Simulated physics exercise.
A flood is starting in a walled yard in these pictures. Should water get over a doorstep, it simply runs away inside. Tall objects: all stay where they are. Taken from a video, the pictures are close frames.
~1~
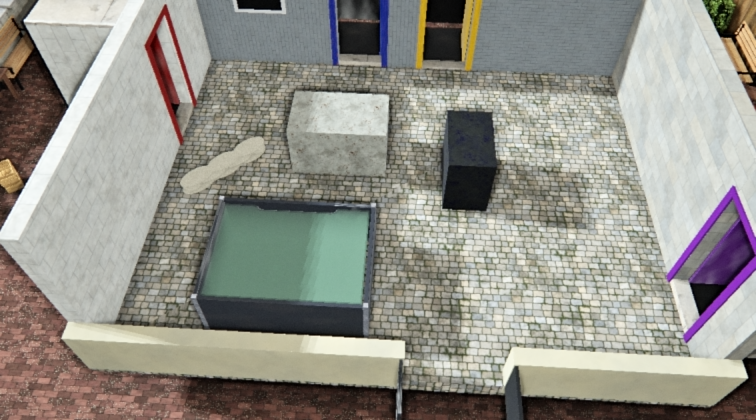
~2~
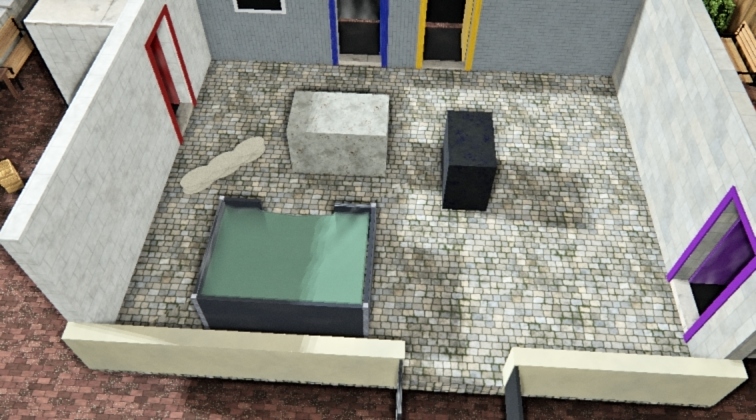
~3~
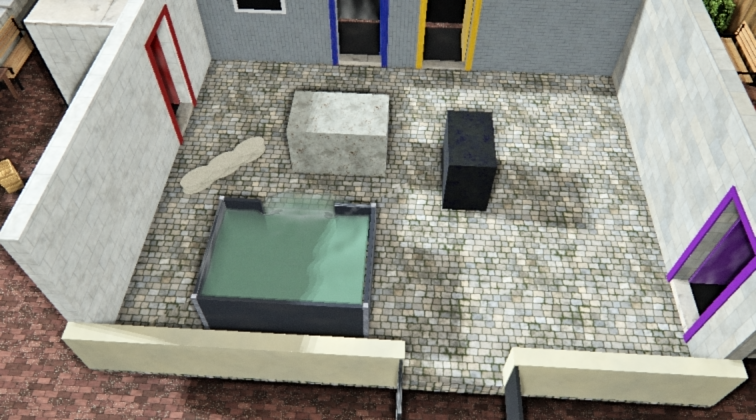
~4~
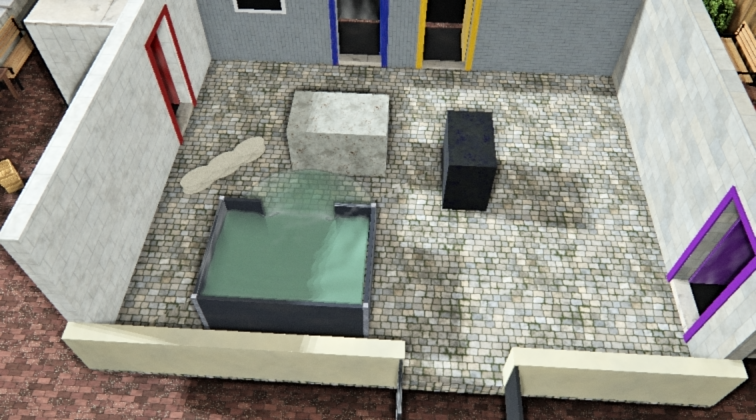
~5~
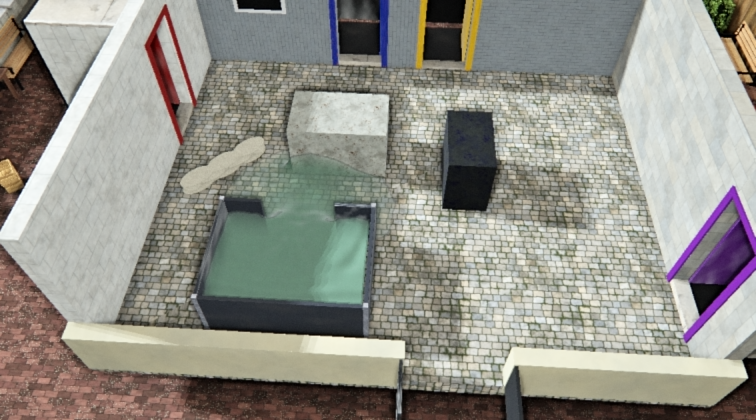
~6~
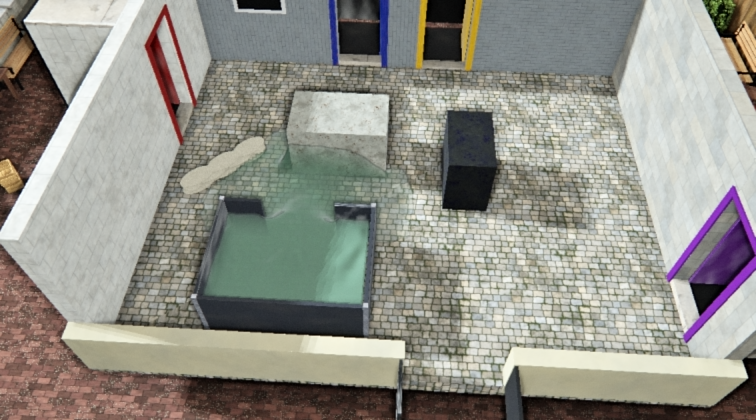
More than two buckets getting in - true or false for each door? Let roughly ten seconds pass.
Yellow door: True; red door: False; purple door: False; blue door: False.
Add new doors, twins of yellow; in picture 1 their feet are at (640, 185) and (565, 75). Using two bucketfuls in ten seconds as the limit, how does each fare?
Going in order, the first one stays short and the second one stays short.
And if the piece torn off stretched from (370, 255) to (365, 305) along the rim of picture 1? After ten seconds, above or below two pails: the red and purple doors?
In that setup the red door keeps within bounds, but the purple door runs over the limit.
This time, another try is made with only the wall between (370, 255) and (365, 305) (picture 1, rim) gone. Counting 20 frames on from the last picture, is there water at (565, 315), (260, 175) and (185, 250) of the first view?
Log: Point 1 inundated; point 2 unreached; point 3 unreached.
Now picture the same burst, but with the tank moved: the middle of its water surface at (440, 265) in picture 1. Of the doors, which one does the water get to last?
The red-painted one.
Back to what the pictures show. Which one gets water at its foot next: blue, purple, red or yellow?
That would be the red door.
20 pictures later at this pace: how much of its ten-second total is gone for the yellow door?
About 20 per cent.
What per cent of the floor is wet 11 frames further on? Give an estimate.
Estimate: Near 40 %.
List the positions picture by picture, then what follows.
In the first frame, the tank at (290, 252) is whole and still.
In the second frame, water pours out on the tank's far side and has run to a hidden place.
In the third frame, the front is at (277, 198), out from the gap on the tank's far side.
In the fourth frame, water pours out on the tank's far side and has run to (340, 174).
In the fifth frame, water pours out on the tank's far side and has run to (283, 154).
In the sixth frame, water pours out on the tank's far side and has run to (281, 133).
A moment on, water covers 15 % of the floor; the yellow door not reached, the red door not reached, the purple door not reached, the blue door not reached.
Next, water covers 40 % of the floor; the yellow door not reached, the red door wet at the sill, nothing in, the purple door not reached, the blue door not reached.
Then, water covers 65 % of the floor; the yellow door under two buckets in, the red door wet at the sill, nothing in, the purple door not reached, the blue door wet at the sill, nothing in.
Later, water covers 75 % of the floor; the yellow door over two buckets in, the red door wet at the sill, nothing in, the purple door wet at the sill, nothing in, the blue door under two buckets in.
In the end, water covers 95 % of the floor; the yellow door over two buckets in, the red door wet at the sill, nothing in, the purple door wet at the sill, nothing in, the blue door under two buckets in.
